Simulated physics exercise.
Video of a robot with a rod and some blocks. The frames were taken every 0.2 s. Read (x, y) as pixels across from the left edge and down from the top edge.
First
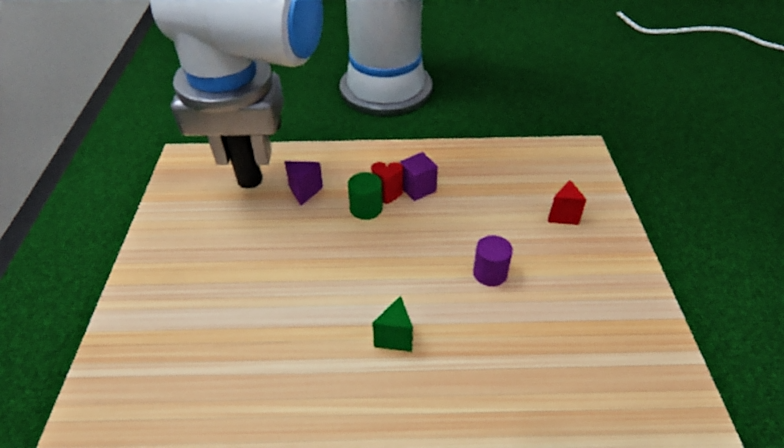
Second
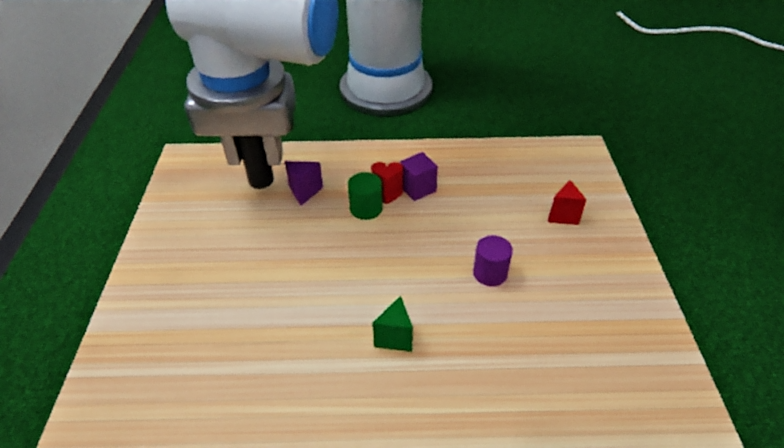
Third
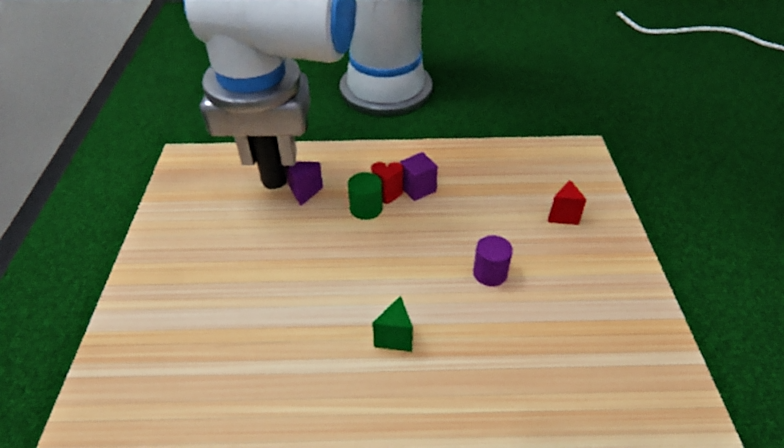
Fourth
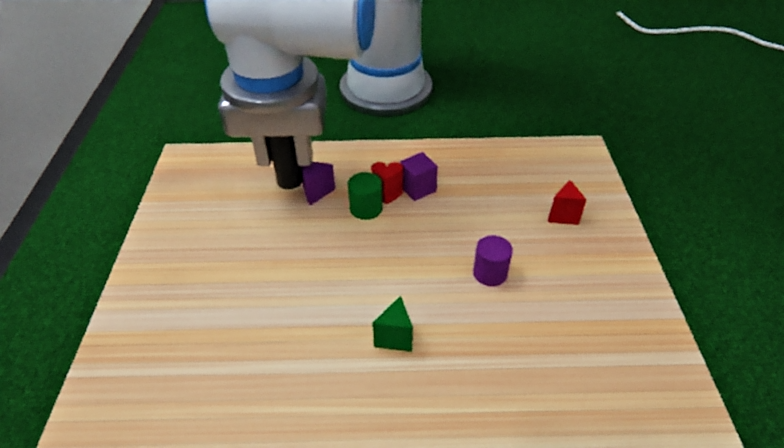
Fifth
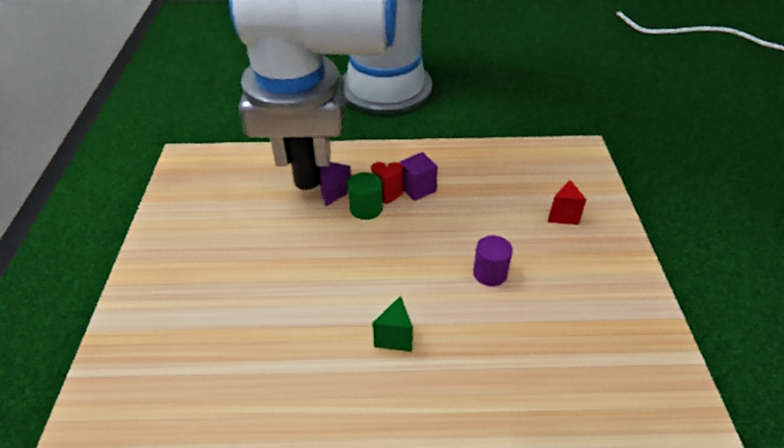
To begin with, a robot arm holds a dark rod at the upper left of a wooden board, left of a purple triangular block. The rod moves right to the block and pushes it rightward toward the green cylinder, while the red heart, purple cube and other blocks stay still.
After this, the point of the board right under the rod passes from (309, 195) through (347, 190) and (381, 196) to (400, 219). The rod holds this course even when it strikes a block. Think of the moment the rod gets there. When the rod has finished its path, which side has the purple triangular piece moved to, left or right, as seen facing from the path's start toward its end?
With start-to-end as forward, it shifts left.
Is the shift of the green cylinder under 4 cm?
The answer is no.
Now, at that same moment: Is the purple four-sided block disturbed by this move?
Displaced.
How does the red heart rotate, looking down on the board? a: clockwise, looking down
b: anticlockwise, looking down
a
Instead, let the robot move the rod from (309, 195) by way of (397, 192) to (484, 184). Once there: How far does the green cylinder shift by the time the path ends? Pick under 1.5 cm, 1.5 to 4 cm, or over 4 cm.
Between 1.5 and 4 cm.
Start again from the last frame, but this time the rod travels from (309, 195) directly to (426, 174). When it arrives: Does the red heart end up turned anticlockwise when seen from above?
Yes, it checks out.
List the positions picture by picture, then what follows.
Rod tip at (250, 180); block tops, purple triangular piece at (300, 167); green cylinder at (365, 183); red heart at (387, 168); purple four-sided block at (419, 163), in the first picture.
Rod at (261, 181); blocks unchanged, in the second picture.
Rod at (275, 181); blocks unchanged, in the third picture.
Rod at (290, 182); purple triangular piece at (312, 167), in the fourth picture.
Rod at (307, 182); purple triangular piece at (330, 168); green cylinder at (365, 183); red heart at (387, 168); purple four-sided block at (419, 163), in the fifth picture.
The first path, step by step. One third of the way, rod at (347, 177); purple triangular piece at (370, 165), turned 15° clockwise; green cylinder at (371, 185); red heart at (404, 172), turned 25° clockwise; purple four-sided block at (429, 162).
Two thirds of the way, rod at (380, 183); purple triangular piece at (404, 167); green cylinder at (376, 191); red heart at (421, 178), turned 80° clockwise; purple four-sided block at (437, 159).
At the end, rod at (400, 206); purple triangular piece at (406, 167), turned 15° anticlockwise; green cylinder at (379, 210); red heart at (423, 179), turned 80° clockwise; purple four-sided block at (438, 159).
